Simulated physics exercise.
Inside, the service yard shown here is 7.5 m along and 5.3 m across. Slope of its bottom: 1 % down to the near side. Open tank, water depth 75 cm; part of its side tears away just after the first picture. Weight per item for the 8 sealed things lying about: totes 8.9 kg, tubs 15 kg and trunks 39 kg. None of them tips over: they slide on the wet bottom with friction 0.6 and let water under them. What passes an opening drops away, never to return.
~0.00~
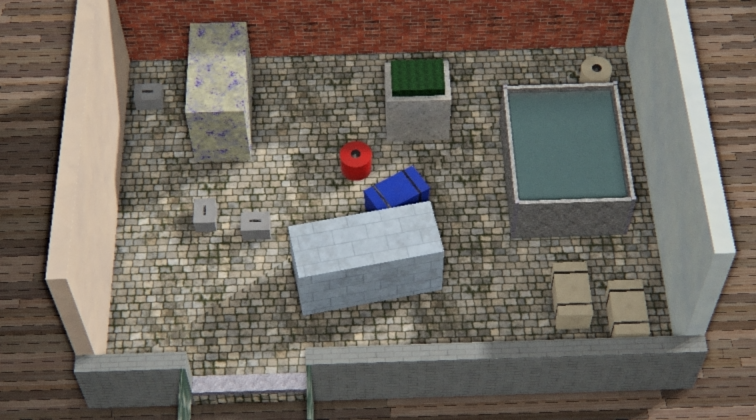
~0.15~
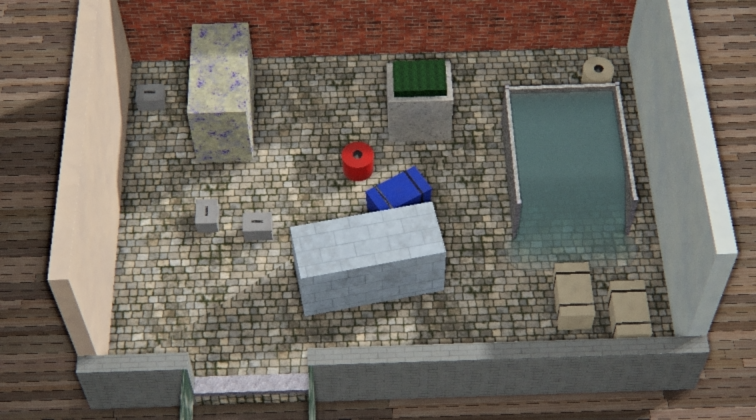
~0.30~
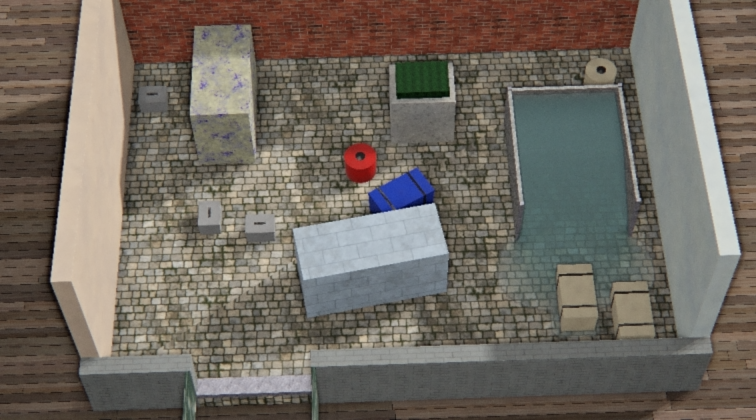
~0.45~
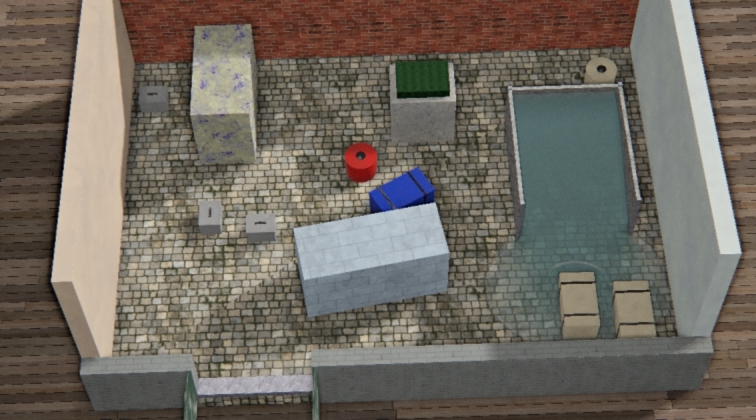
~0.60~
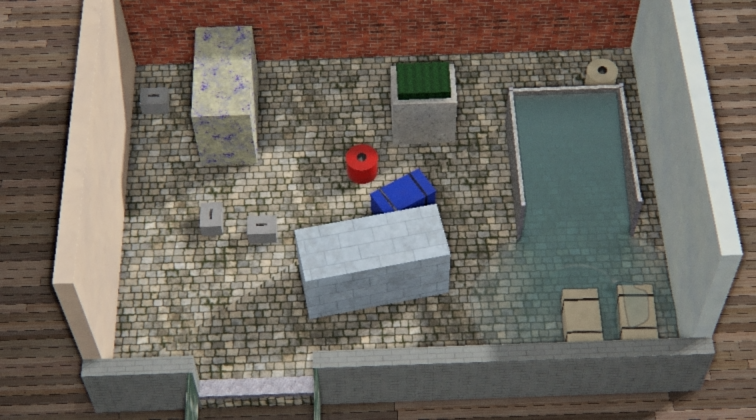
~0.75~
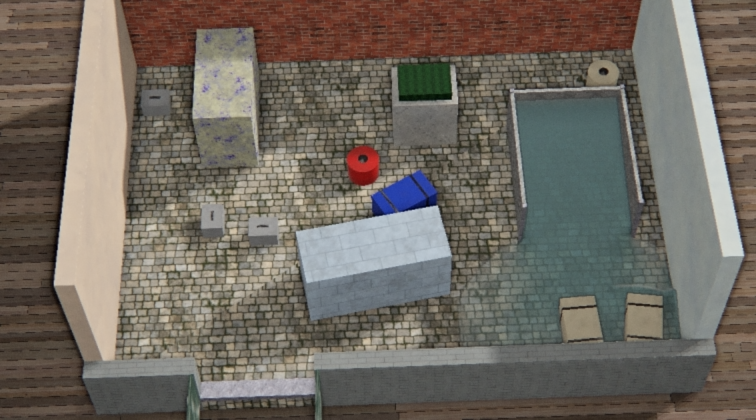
Water spilling from the open front of a tank in a walled yard, spreading over paving and slightly shifting two beige slatted objects.
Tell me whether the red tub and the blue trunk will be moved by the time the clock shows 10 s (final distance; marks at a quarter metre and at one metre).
Outcome: I expect the red tub to hardly budge, I expect the blue trunk to hardly budge.
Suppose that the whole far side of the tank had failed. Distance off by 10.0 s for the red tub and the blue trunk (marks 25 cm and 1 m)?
With that failure, the red tub keeps its spot, and the blue trunk keeps its spot.
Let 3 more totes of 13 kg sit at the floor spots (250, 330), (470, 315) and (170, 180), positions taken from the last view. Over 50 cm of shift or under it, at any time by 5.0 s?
In order: Above it, above it, below it.
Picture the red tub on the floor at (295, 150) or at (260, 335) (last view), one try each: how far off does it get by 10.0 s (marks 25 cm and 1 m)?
Taken in turn, it stays almost motionless and then is carried a long way.
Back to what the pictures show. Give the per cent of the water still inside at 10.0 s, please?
Still held: Near 86 %.
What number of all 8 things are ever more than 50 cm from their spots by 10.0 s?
3 in all.
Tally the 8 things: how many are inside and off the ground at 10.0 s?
My tally comes to 0.
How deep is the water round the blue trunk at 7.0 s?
I'd say around 2 cm.
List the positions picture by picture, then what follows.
The red tub at (356, 154) rests on the ground; the blue trunk at (397, 189), on the bottom; 2.8 m2 under water; 0 of 8 have shifted, in the first picture.
The red tub at (358, 155) rests on the ground; the blue trunk at (399, 190), on the bottom; 3.8 m2 under water; 0 of 8 have shifted, in the second picture.
The red tub at (360, 156), on the bottom; the blue trunk at (401, 191) rests on the ground; water covers 4.7 m2; 0 of 8 have shifted, in the third picture.
The red tub at (361, 156), on the bottom; the blue trunk at (402, 191), on the bottom; water covers 6.0 m2; 1 of 8 have shifted, in the fourth picture.
The red tub at (362, 157), on the bottom; the blue trunk at (403, 192) rests on the ground; 7.3 m2 under water; 1 of 8 have shifted, in the fifth picture.
The red tub at (363, 159) rests on the ground; the blue trunk at (404, 194) rests on the ground; 8.0 m2 under water; 2 of 8 have shifted, in the sixth picture.
After 2.0 s the red tub is near (363, 159), 0.0 m from its start, aground; the blue trunk is near (404, 194), 0.0 m from its start, aground; 0 of 8 are out; 2 afloat.
After 4.5 s the red tub is near (363, 159), 0.0 m from its start, aground; the blue trunk is near (404, 194), 0.0 m from its start, aground; 0 of 8 are out; 0 afloat.
After 7.0 s the red tub is near (363, 159), 0.0 m from its start, aground; the blue trunk is near (404, 194), 0.0 m from its start, aground; 0 of 8 are out; 1 afloat.
After 10.0 s the red tub is near (363, 159), 0.0 m from its start, aground; the blue trunk is near (404, 194), 0.0 m from its start, aground; 0 of 8 are out; 0 afloat.
